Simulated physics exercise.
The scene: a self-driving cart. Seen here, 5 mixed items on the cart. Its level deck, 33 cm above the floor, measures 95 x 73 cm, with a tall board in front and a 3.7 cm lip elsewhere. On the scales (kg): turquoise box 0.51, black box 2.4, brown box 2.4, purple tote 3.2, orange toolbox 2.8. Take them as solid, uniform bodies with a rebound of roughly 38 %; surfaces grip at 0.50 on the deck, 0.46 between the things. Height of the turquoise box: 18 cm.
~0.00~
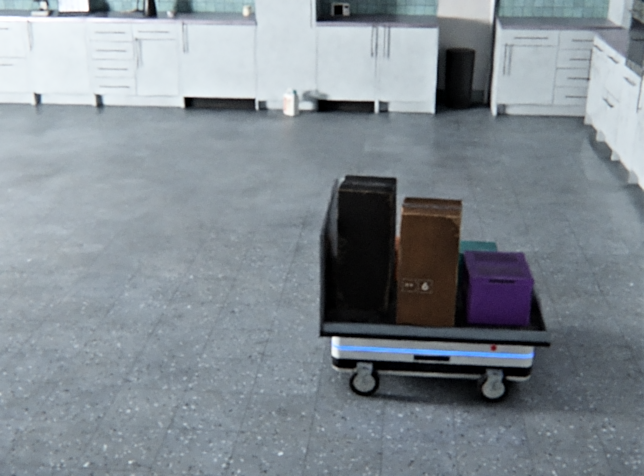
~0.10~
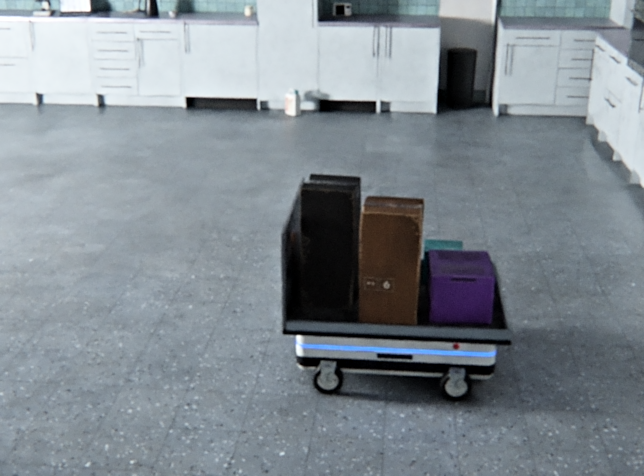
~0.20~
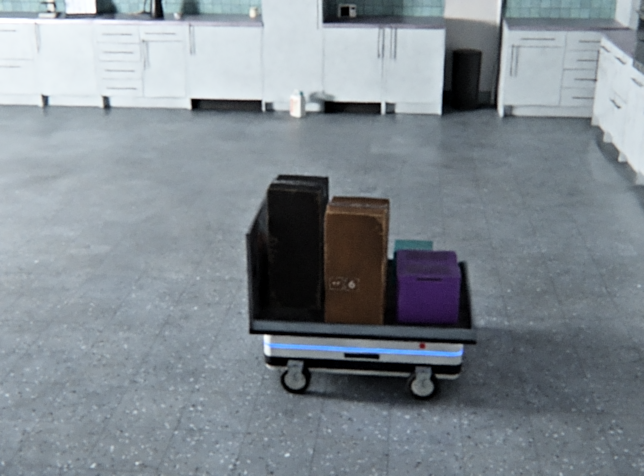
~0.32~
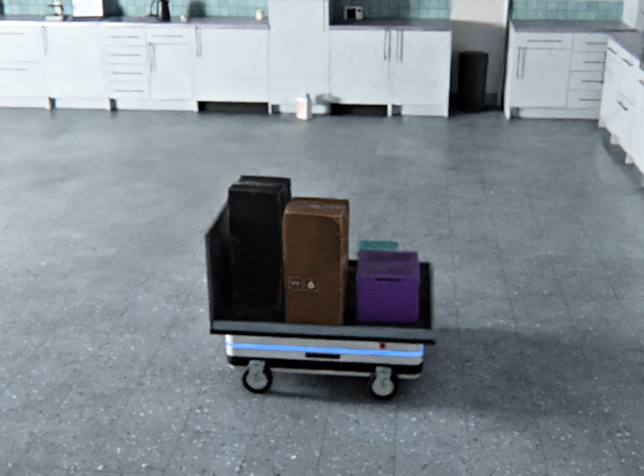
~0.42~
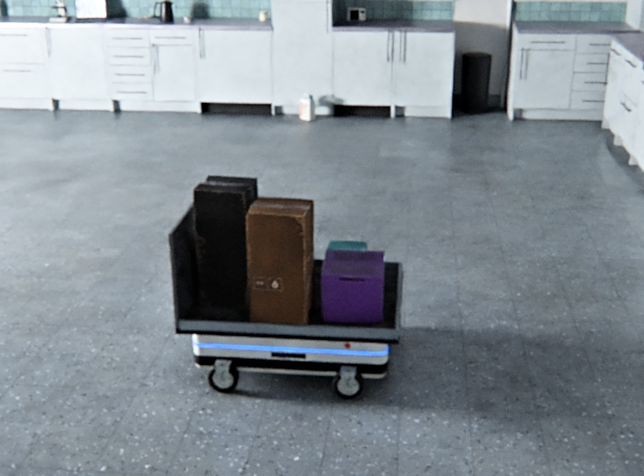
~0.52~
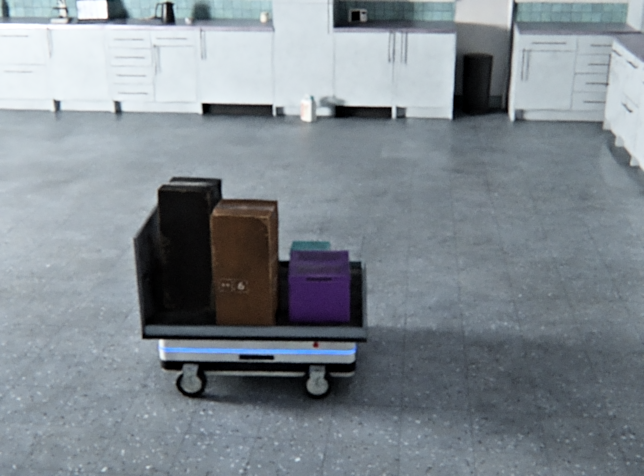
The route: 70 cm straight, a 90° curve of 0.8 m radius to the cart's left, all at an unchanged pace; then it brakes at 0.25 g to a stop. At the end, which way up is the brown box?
The brown box is still upright.
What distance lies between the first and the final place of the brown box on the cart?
Some 6 cm.
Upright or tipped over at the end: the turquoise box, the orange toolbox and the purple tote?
The turquoise box stays upright; the orange toolbox is still upright; the purple tote is still upright.
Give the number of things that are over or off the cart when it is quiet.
1 of them.
Around 0.92 s, cart 156 cm along, turned 51°; brown box shifted 6 cm near (140, 304); black box on its side; orange toolbox shifted 3 cm.
Around 1.42 s, cart 240 cm along, turned 90°; black box now off the cart; brown box shifted 5 cm near (95, 408); orange toolbox shifted 2 cm.
Finally (2.5 s), off the cart and tipped over, black box; the other 4 still in place (within 10 cm).
